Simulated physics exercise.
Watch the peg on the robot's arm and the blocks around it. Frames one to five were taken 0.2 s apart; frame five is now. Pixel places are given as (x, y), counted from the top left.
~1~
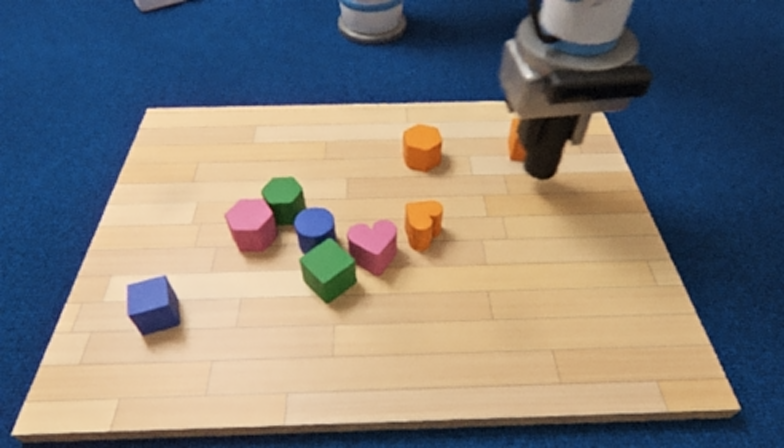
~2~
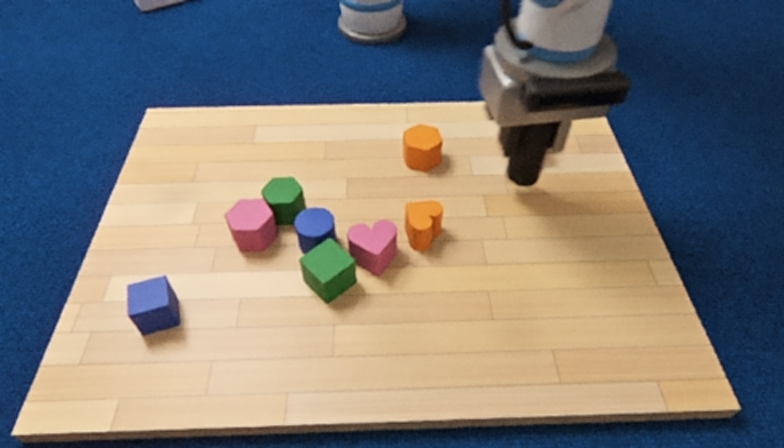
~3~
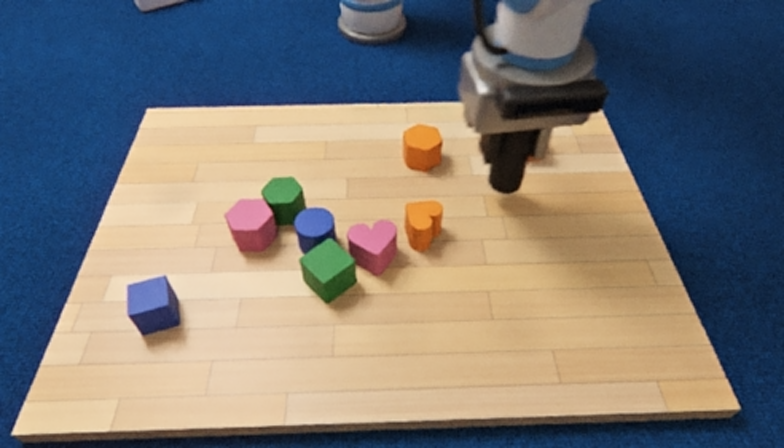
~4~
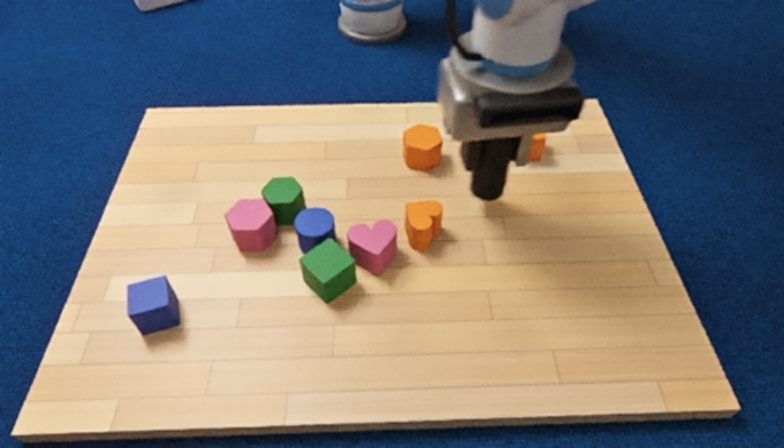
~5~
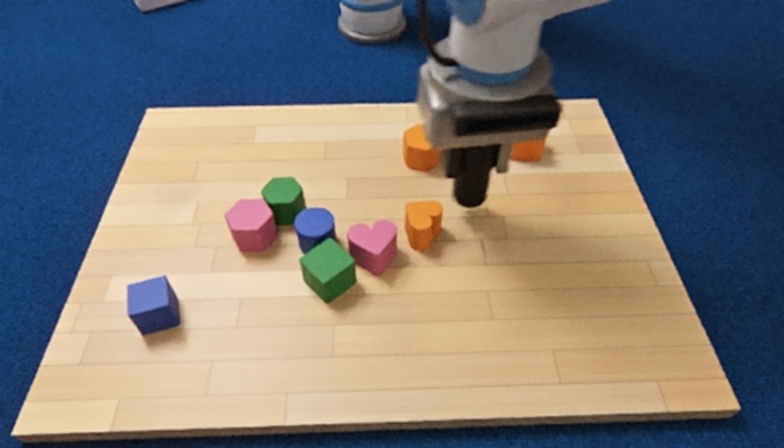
A light wooden board lies on a blue surface, seen from above at an angle by a still camera. A blue cube sits at left, with pink and green hexagonal blocks, a blue round block, a green cube and a pink heart near the middle, and orange blocks to the right. The robot arm's dark peg glides left and slightly nearer, while the blocks stay still.
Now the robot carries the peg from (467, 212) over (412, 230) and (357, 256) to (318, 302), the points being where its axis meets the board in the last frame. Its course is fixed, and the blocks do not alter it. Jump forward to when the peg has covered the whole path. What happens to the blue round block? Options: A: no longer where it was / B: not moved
Choice B: Not moved.
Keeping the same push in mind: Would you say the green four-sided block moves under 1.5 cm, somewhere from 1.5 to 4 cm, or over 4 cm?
That block covers upwards of 4 cm.
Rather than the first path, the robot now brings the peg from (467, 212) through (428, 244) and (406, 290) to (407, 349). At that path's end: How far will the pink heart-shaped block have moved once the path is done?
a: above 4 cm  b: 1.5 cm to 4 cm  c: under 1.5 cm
The correct letter is a.
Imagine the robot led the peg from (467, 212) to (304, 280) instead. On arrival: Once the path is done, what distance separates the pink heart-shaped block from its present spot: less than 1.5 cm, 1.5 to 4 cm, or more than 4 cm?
The move is long, over 4 cm.
On the path given first. One third of the way, peg at (411, 216); green four-sided block at (317, 266), turned 15° clockwise; pink heart-shaped block at (356, 253), turned 25° clockwise; orange heart-shaped block at (394, 236), turned 50° anticlockwise.
Two thirds of the way, peg at (356, 241); green four-sided block at (309, 271), turned 35° clockwise; pink heart-shaped block at (352, 277), turned 45° clockwise; orange heart-shaped block at (379, 254).
At the end, peg at (315, 288); blue round block unmoved; green four-sided block at (268, 305), turned 60° clockwise; pink heart-shaped block at (345, 302), turned 30° anticlockwise; orange heart-shaped block at (380, 256), turned 165° anticlockwise.
